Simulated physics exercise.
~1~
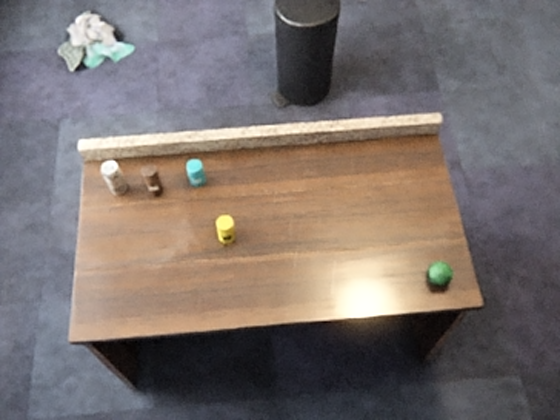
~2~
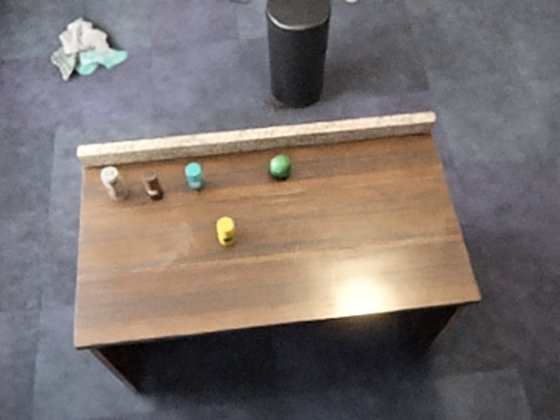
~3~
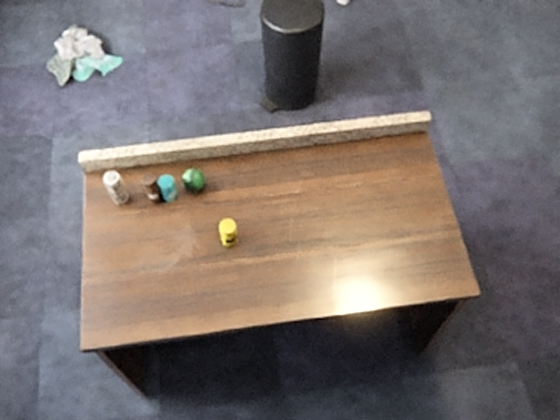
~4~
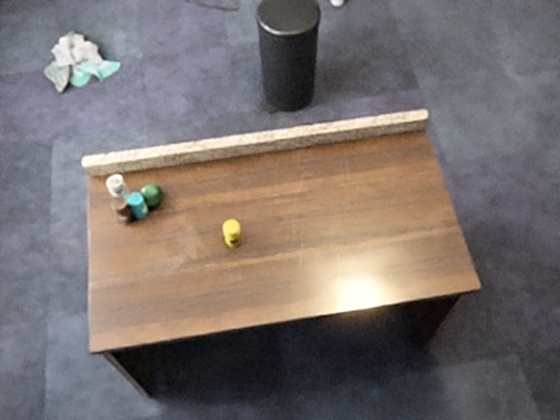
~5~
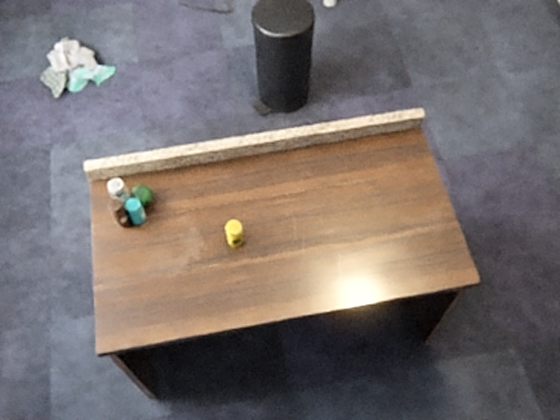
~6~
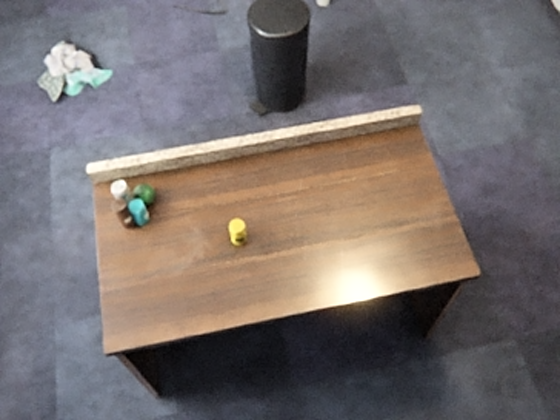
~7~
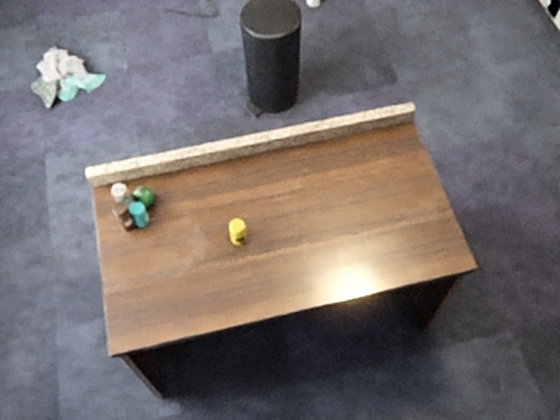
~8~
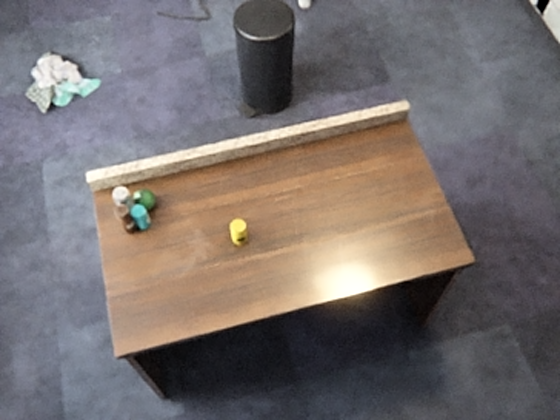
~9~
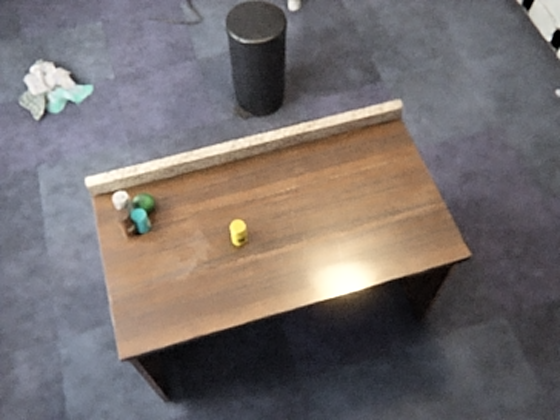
A green ball rolls left along the rail, shoving the turquoise and brown shakers before stopping.
